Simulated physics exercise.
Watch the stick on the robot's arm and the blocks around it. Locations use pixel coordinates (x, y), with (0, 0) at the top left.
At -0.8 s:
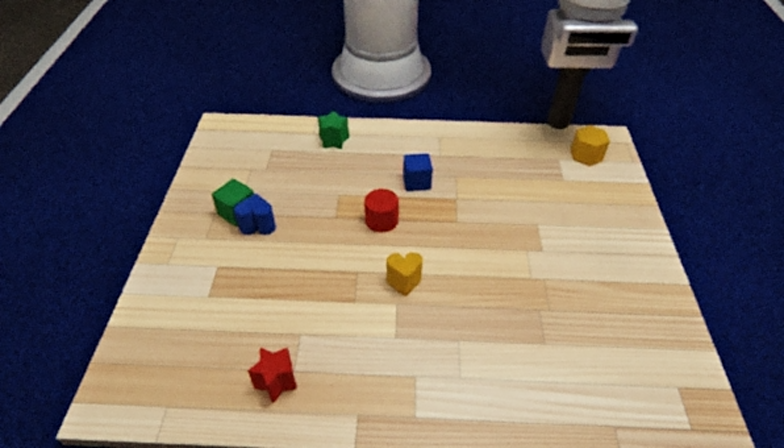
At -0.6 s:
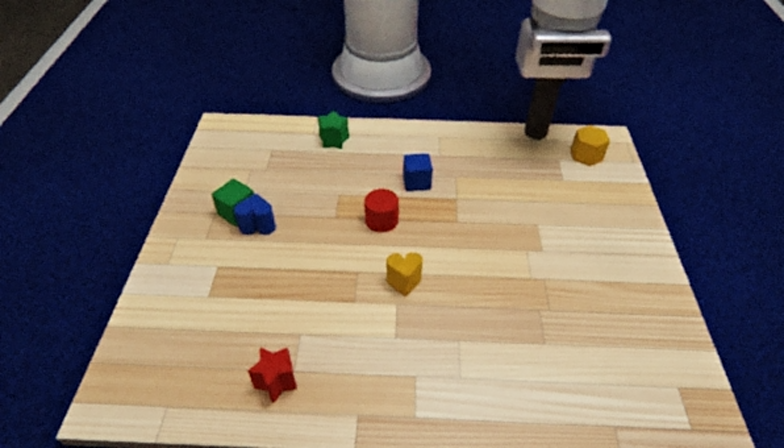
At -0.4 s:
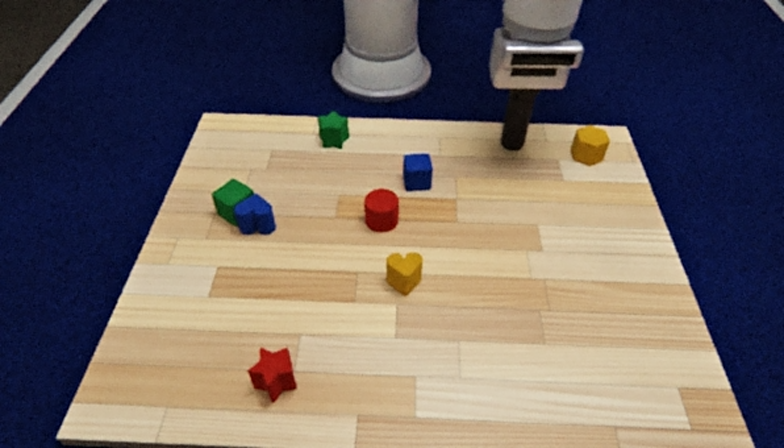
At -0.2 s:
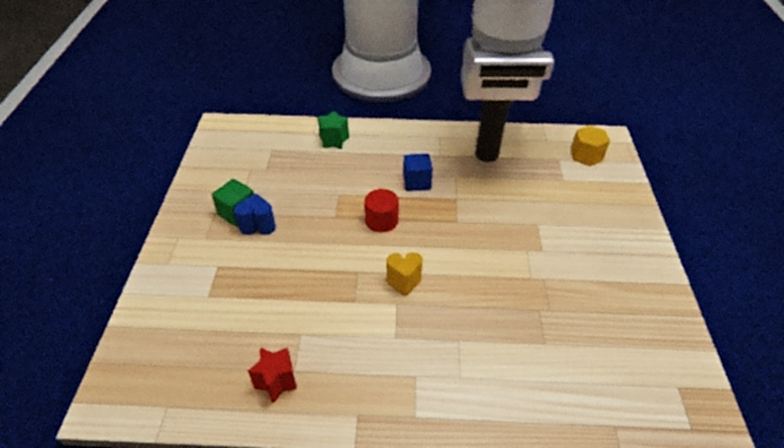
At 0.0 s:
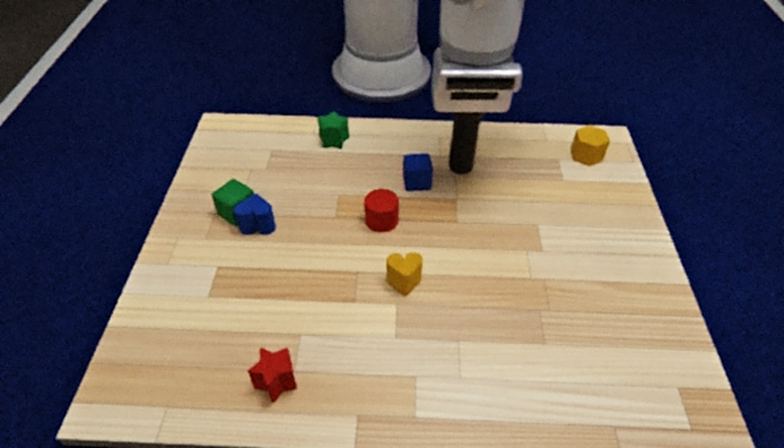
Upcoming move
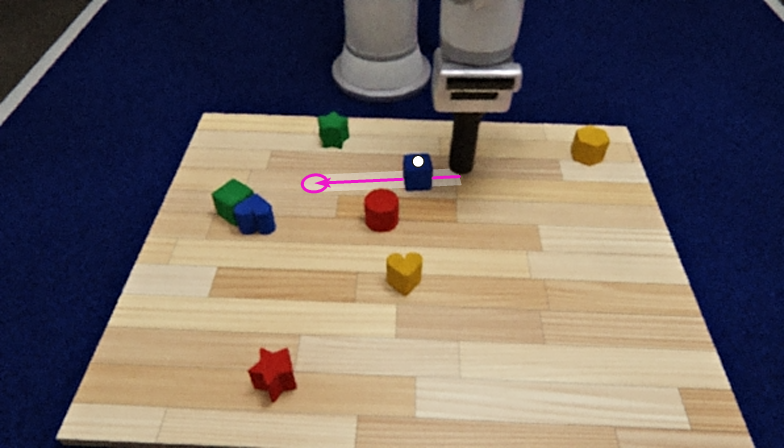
A robot arm's dark stick glides steadily left and slightly toward the viewer, from beside the yellow block at the upper right to just right of the blue cube. The fixed camera looks down on a wooden board over blue flooring. Green and blue blocks sit at left, a green star behind, a red cylinder and yellow heart centrally, and a red star in front, all motionless.
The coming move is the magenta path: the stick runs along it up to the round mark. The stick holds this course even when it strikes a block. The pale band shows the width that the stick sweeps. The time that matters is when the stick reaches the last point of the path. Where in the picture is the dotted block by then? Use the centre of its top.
The middle of its upper face should be somewhere near (344, 180).
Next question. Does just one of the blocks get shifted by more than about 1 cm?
Short answer: Yes.
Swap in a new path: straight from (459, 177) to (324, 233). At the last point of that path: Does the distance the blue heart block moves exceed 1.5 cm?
It seems not.
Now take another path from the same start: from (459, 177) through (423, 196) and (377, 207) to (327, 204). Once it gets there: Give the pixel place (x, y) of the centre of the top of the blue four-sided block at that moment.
The middle of the upper face of the blue four-sided block will lie at about (401, 163) in the picture.
The drawn path runs from (459, 177) directly to (315, 183); the dot is on the blue four-sided block.
What follows on the original path. One third of the way, stick (411, 170); blue four-sided block (388, 166), turned 25° anticlockwise.
Two thirds of the way, stick (363, 172); blue four-sided block (349, 177), turned 65° anticlockwise.
At the end, stick (314, 174); red circle not moved; blue four-sided block (344, 180), turned 85° anticlockwise.
